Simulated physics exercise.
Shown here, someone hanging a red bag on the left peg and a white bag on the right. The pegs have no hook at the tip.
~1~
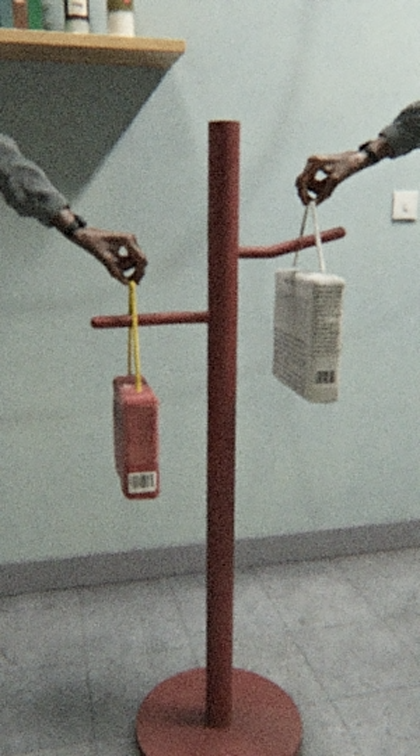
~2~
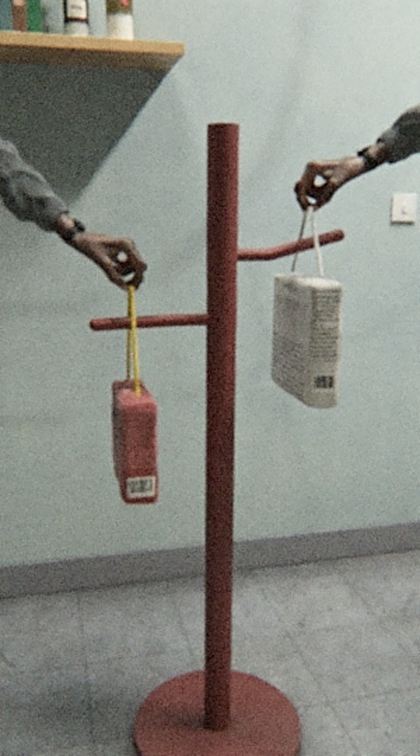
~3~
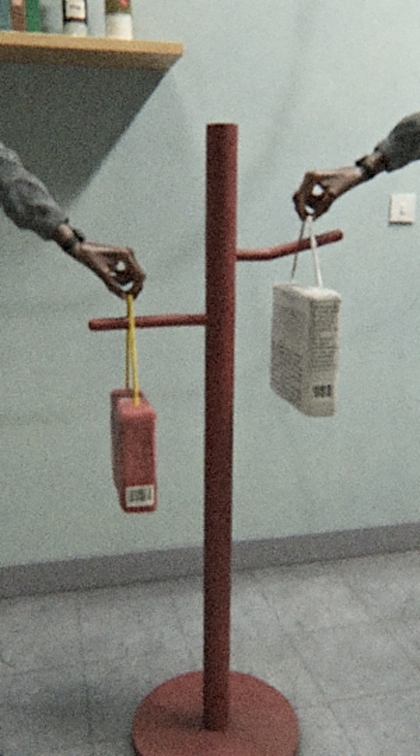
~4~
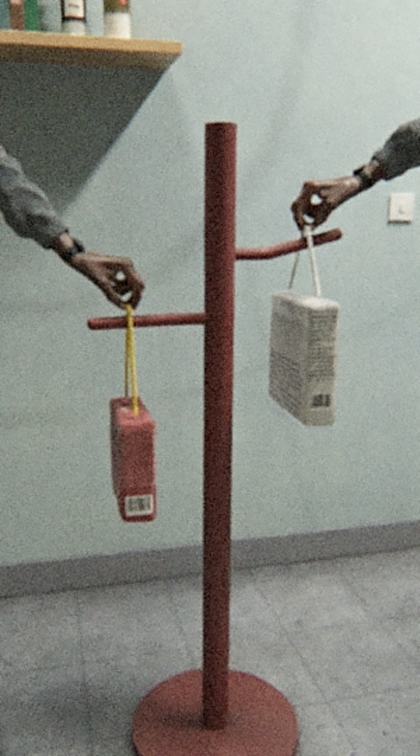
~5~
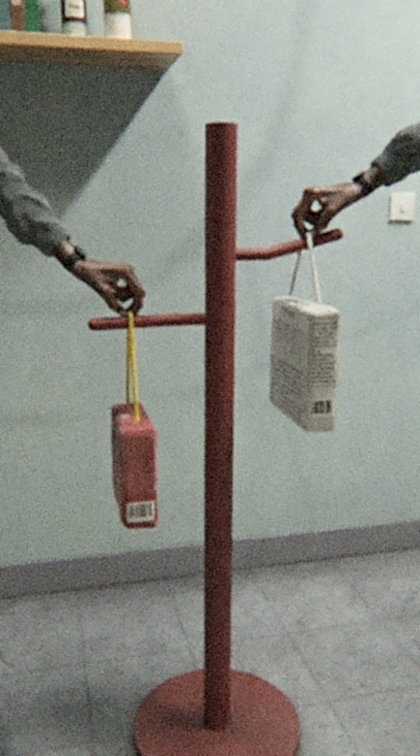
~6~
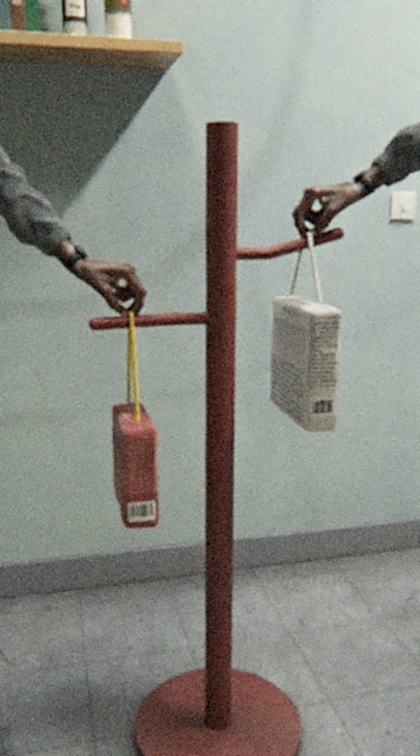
Two hands lowering a red bag and a white bag slightly by their handles beside the pegs of a red stand.
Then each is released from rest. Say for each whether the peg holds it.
The red bag remains on its peg, the white bag stays hanging.
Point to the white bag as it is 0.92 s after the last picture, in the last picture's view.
By then it is at (242, 374).
Then, 0.40 s after the last picture, red bag hanging near (134, 465); white bag hanging near (288, 369).
Then, 0.92 s after the last picture, red bag hanging near (134, 466); white bag hanging near (243, 373).
At rest, red bag hanging near (134, 466); white bag hanging near (265, 374). The red bag stays hanging and the white bag holds on.
